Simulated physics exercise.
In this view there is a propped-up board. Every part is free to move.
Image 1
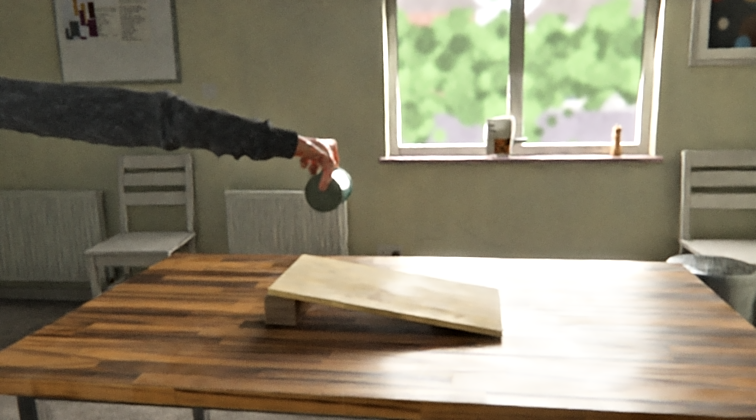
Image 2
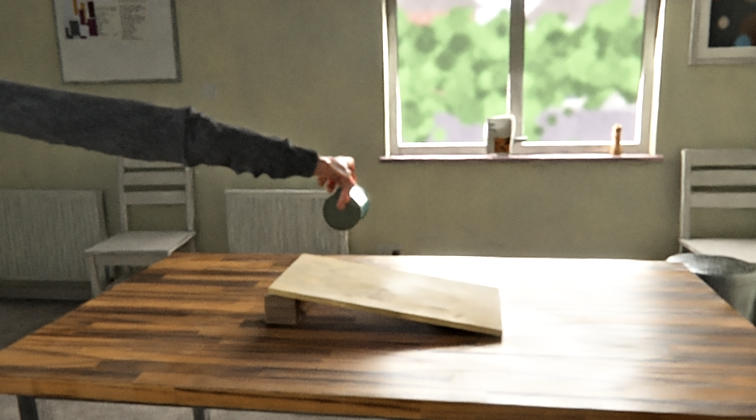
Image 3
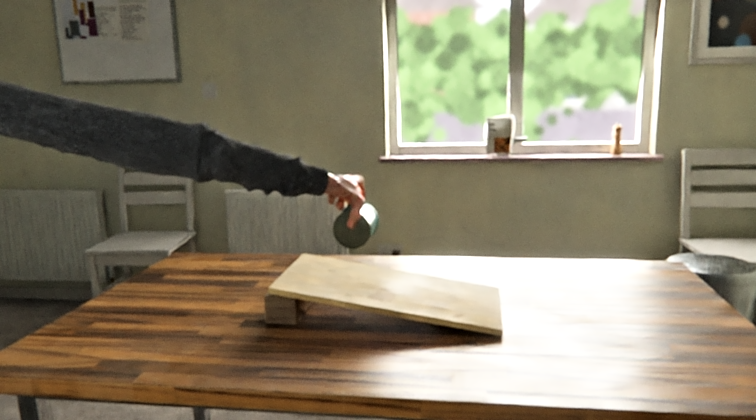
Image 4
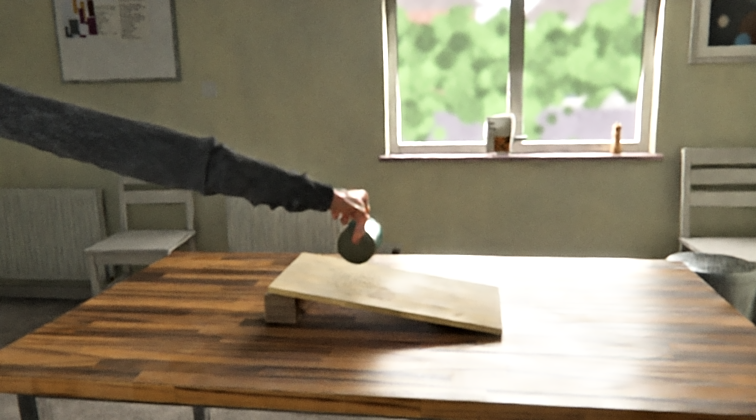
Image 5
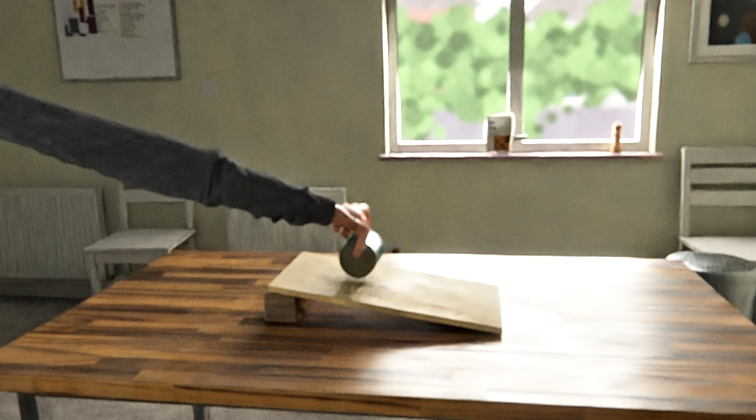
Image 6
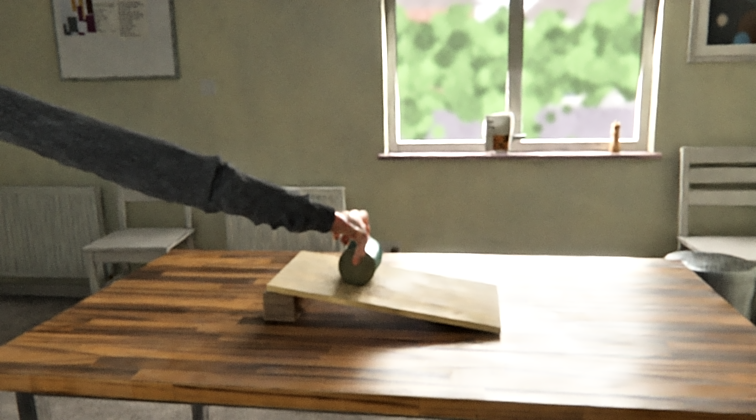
We see a hand in a dark sleeve reach in from the left, lowering a turquoise tin toward a propped-up board on a wooden table, then setting it on the sloping surface while still holding it.
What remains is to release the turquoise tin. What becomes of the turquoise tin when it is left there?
It comes away downward.
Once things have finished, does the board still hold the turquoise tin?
Turquoise tin - gone from the top.
Then, 1.10 s past the last view, turquoise tin now off the board.
Then, 1.70 s past the last view, things are still on the move.
Finally, off the board, turquoise tin. The turquoise tin goes downhill.
